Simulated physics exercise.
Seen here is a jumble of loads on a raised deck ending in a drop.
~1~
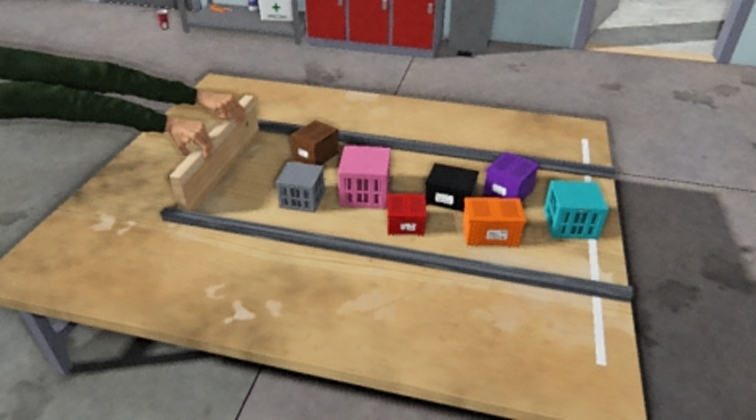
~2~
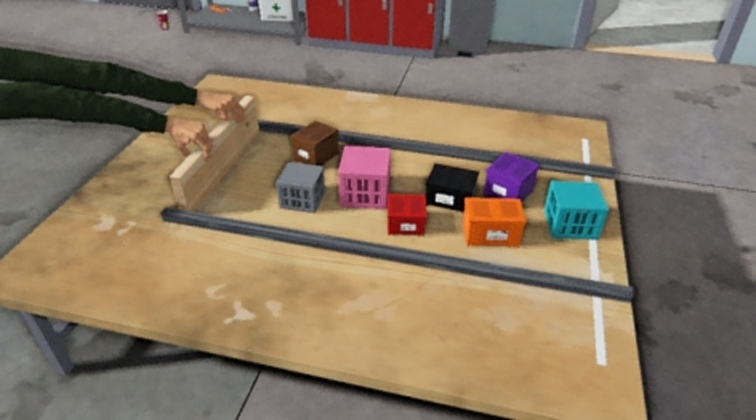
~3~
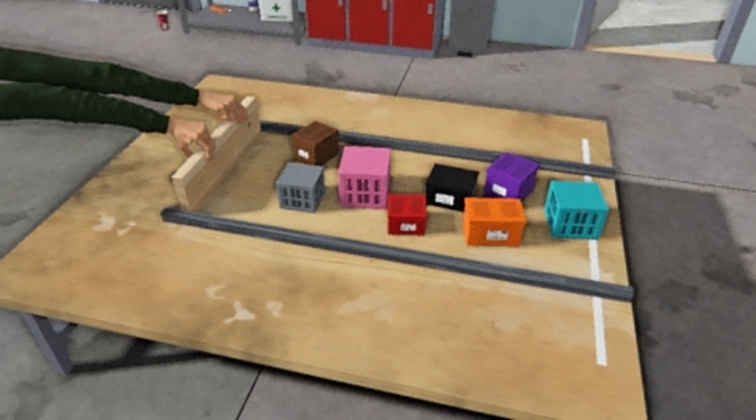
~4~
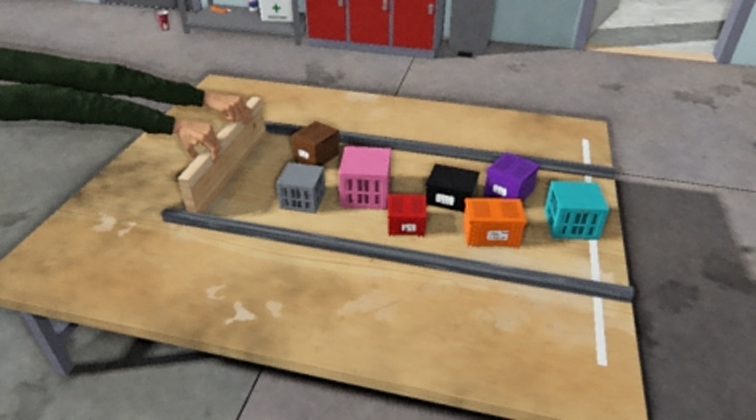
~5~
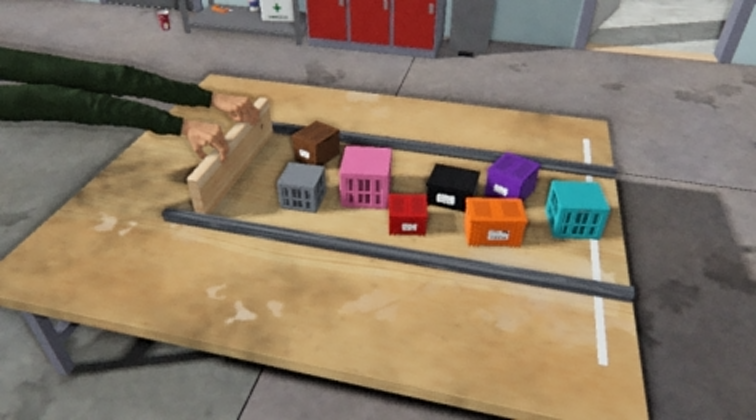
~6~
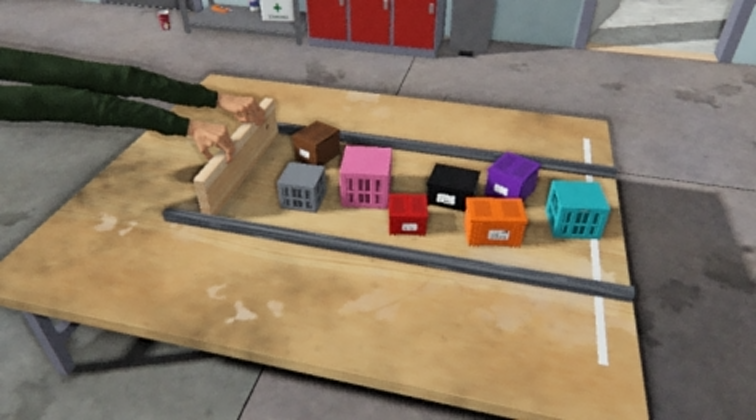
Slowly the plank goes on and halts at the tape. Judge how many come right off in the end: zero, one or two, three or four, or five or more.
My prediction is five or more fallers.
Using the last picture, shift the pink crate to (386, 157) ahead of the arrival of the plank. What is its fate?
Started there, the object drops over the edge.
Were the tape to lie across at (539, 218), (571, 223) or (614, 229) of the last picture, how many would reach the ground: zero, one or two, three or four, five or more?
Going through the places as listed, I'd say three to four, then at least five, then more than four.
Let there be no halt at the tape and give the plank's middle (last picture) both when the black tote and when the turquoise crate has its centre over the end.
Black tote over the end: About (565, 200). Turquoise crate over the end: About (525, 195).
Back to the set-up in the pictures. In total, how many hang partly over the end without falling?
Tally: 2.
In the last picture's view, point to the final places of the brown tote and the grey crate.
The brown tote stops around (611, 181); the grey crate around (621, 245).
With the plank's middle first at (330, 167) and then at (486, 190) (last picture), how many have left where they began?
At the first spot 3, then 8.
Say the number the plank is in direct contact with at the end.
That makes 2.
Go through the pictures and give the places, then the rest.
The first picture shows turquoise crate (575, 210); purple tote (511, 180); orange tote (493, 223); plank (220, 151); tape (591, 226).
The second picture shows purple tote (511, 181); plank (220, 151).
The third picture shows orange tote (493, 223); pink crate (366, 178).
The fourth picture shows turquoise crate (575, 210); grey crate (302, 188).
The fifth picture shows purple tote (512, 180); red tote (407, 215).
The sixth picture shows turquoise crate (576, 210); purple tote (512, 180); orange tote (494, 223); plank (241, 154); tape (593, 226).
Soon after, none off yet; turquoise crate at rest near (576, 210); purple tote at rest near (512, 180); orange tote at rest near (494, 223).
After that, none off yet; turquoise crate displaced a little near (596, 211); purple tote displaced well along near (580, 173); orange tote displaced about its own width near (570, 240).
In the end, the number that fall off is five or more; gone, pink crate, red tote, black tote, orange tote, purple tote and turquoise crate.
